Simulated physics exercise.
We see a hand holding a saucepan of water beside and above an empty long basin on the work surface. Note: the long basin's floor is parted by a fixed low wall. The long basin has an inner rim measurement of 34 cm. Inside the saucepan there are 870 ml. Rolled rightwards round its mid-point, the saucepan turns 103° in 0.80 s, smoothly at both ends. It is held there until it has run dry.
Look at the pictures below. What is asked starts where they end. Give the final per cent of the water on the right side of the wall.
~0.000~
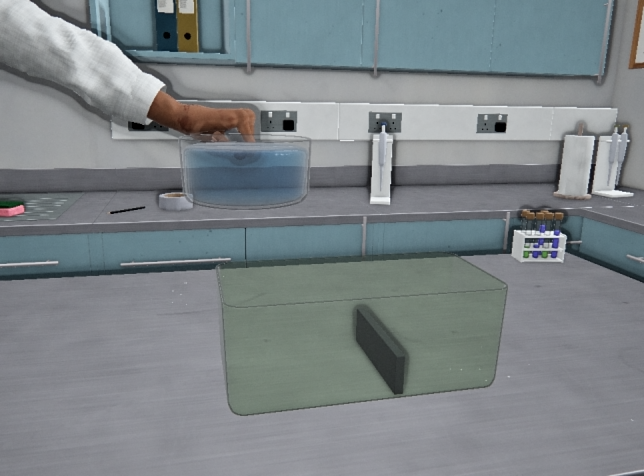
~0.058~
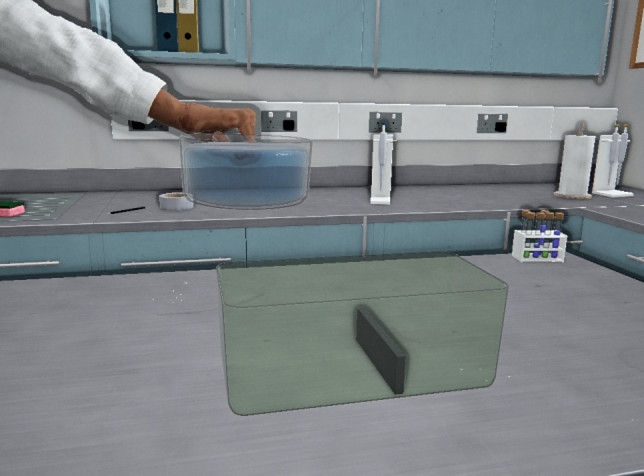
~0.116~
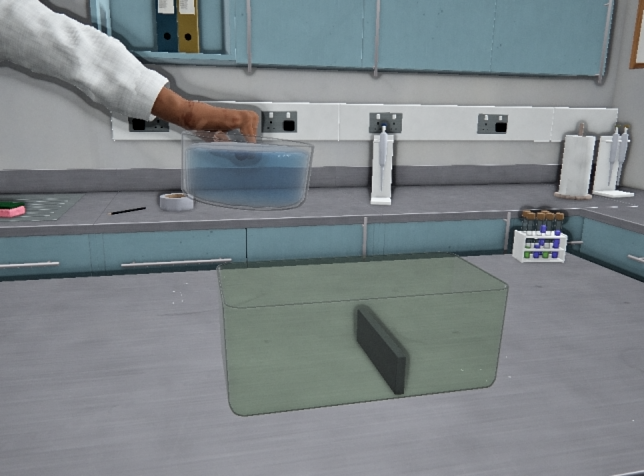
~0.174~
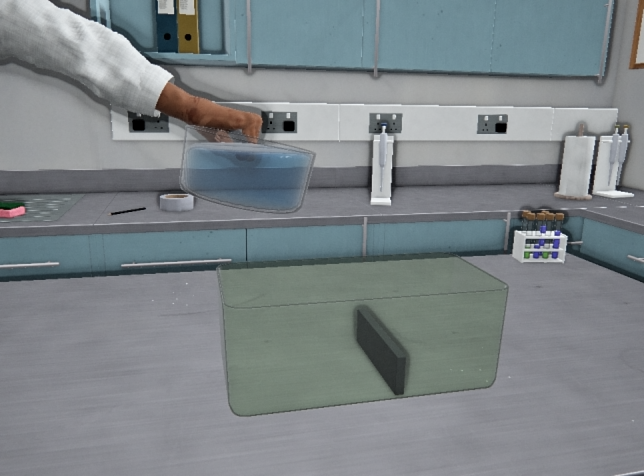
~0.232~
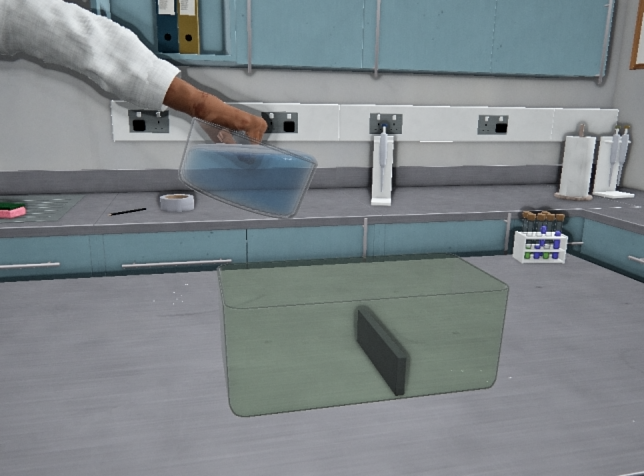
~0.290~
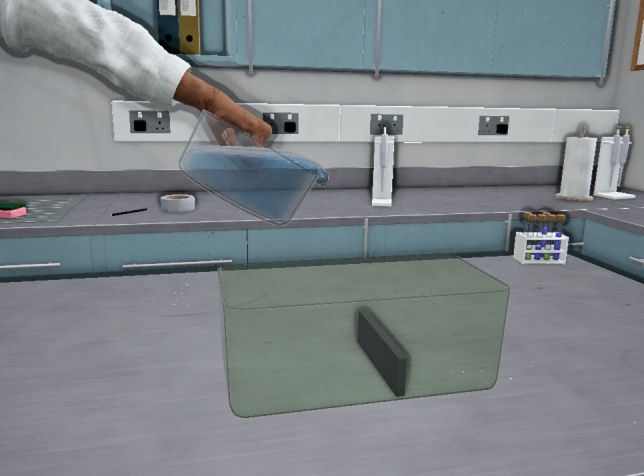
The right side ends with about 11 per cent.
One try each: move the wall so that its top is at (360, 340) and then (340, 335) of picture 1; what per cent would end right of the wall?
45 % and 65 %.
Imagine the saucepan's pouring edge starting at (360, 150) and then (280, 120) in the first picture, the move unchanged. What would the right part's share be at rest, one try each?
70 then 5 %.
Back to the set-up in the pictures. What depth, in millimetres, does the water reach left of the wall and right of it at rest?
Depths at rest: Left around 24 mm, right around 4 mm.
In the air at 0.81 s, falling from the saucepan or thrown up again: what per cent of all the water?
Close to 6 %.
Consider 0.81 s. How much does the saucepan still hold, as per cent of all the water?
I reckon near 5 per cent still sits there.
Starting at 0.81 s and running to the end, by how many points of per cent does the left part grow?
It comes to about 7 per cent.
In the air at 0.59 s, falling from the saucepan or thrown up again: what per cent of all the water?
Close to 38 in a hundred.
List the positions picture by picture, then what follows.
It leans 0°; its right rim is at (309, 140); the water meets the walls at (182, 148) and (306, 148); the long basin's rim runs from (220, 285) to (478, 269); the wall's top is at (379, 331), in the first frame.
It leans 1°; its right rim is at (310, 142); the water meets the walls at (183, 147) and (306, 148), in the second frame.
It leans 5°; its right rim is at (311, 147); the water meets the walls at (185, 147) and (307, 150), in the third frame.
It leans 12°; its right rim is at (313, 154); the water meets the walls at (186, 149) and (310, 152), in the fourth frame.
It leans 20°; its right rim is at (315, 164); the water meets the walls at (187, 149) and (312, 159); 2 per cent is over the edge, in the fifth frame.
It leans 30°; its right rim is at (315, 177); the water meets the walls at (185, 150) and (310, 168); 7 per cent is over the edge, in the sixth frame.
After 0.59 s the tilt is 87° and 26 per cent is still to pour, 31 is left of the wall and 5 right of it.
After 0.81 s the tilt is 103° and 5 per cent is still to pour, 80 is left of the wall and 9 right of it.
After 1.05 s the tilt is 103° and 0 per cent is still to pour, 85 is left of the wall and 11 right of it.
After 1.30 s the tilt is 103° and 0 per cent is still to pour, 86 is left of the wall and 11 right of it.
In the end 86 per cent lies left of the wall, 11 right of it and 2 outside.
